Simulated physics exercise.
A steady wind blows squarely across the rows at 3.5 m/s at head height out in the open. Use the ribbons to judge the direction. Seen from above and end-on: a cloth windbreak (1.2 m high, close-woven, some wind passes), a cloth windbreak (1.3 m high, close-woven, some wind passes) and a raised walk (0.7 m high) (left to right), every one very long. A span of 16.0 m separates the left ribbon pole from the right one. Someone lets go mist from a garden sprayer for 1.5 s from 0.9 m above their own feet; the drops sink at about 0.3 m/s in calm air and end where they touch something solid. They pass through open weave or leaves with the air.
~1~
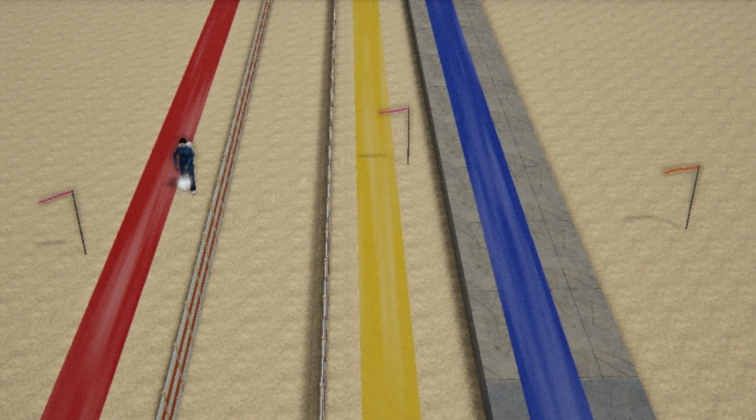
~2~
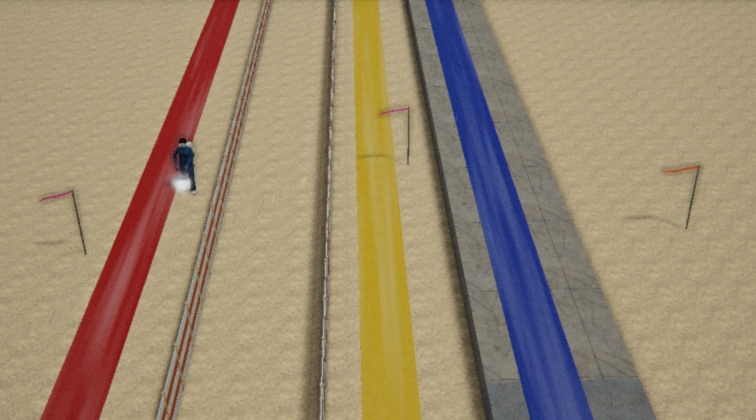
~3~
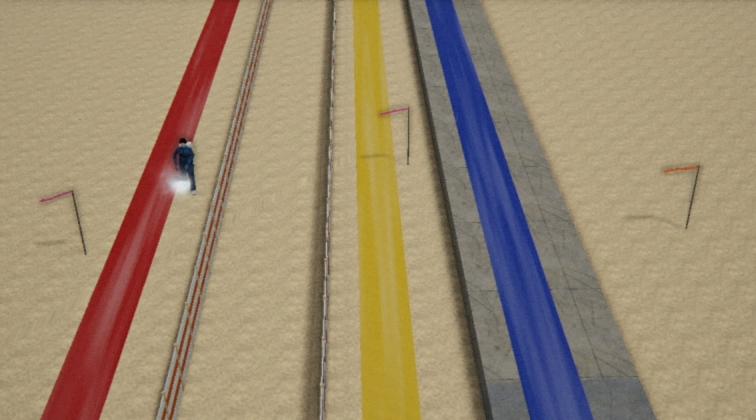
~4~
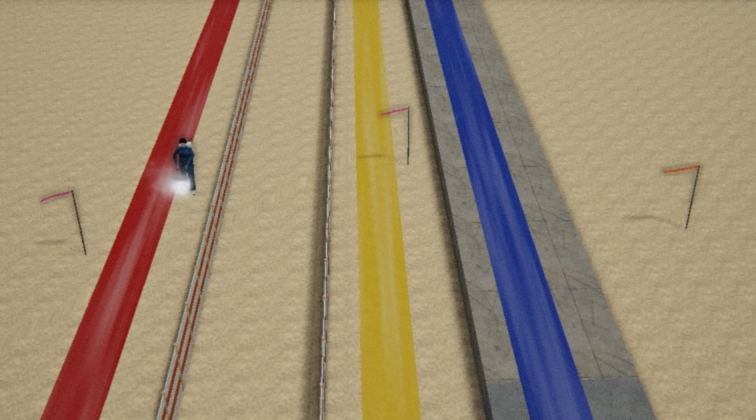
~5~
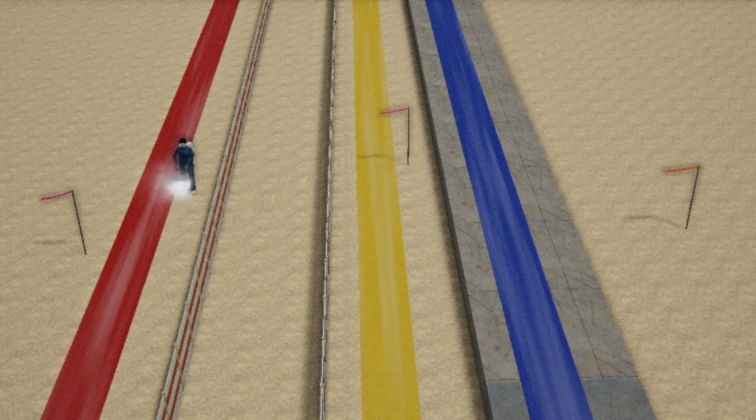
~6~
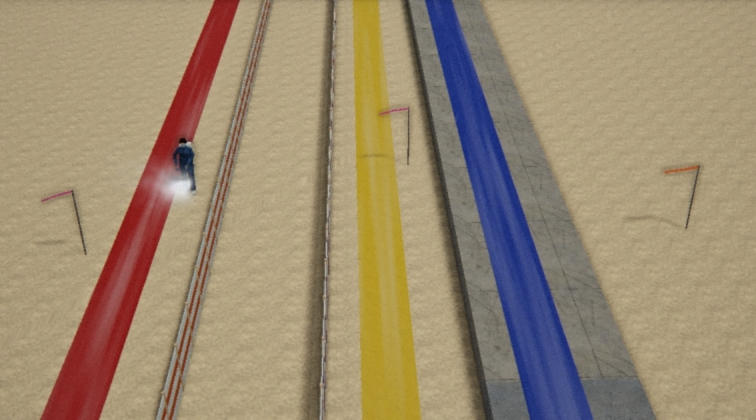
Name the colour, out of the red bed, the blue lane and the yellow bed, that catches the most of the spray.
I would say red catches the most.
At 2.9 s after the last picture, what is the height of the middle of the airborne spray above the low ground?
0.6 m.
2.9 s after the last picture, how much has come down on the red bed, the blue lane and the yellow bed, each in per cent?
I'd put it near 15 % on red, 0 % on blue and 0 % on yellow.
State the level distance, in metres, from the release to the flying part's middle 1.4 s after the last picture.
About 1.0 m.
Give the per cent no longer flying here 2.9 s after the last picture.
Something like 35 per cent, roughly.
Then, 1.4 s after the last picture, 0 % lies on the yellow bed, 0 % on the blue lane and 3 % on the red bed; 8 % has touched down or left; the middle of what still flies is 0.7 m above the low ground, near (156, 190).
Then, 2.9 s after the last picture, 0 % lies on the yellow bed, 0 % on the blue lane and 15 % on the red bed; 37 % has touched down or left; the middle of what still flies is 0.6 m above the low ground, near (120, 194).
Then, 6.9 s after the last picture, 0 % lies on the yellow bed, 0 % on the blue lane and 27 % on the red bed; 82 % has touched down or left.
Then, 18.9 s after the last picture, 0 % lies on the yellow bed, 0 % on the blue lane and 28 % on the red bed; 100 % has touched down or left.
Then, 43.9 s after the last picture, 0 % lies on the yellow bed, 0 % on the blue lane and 28 % on the red bed; 100 % has touched down or left.
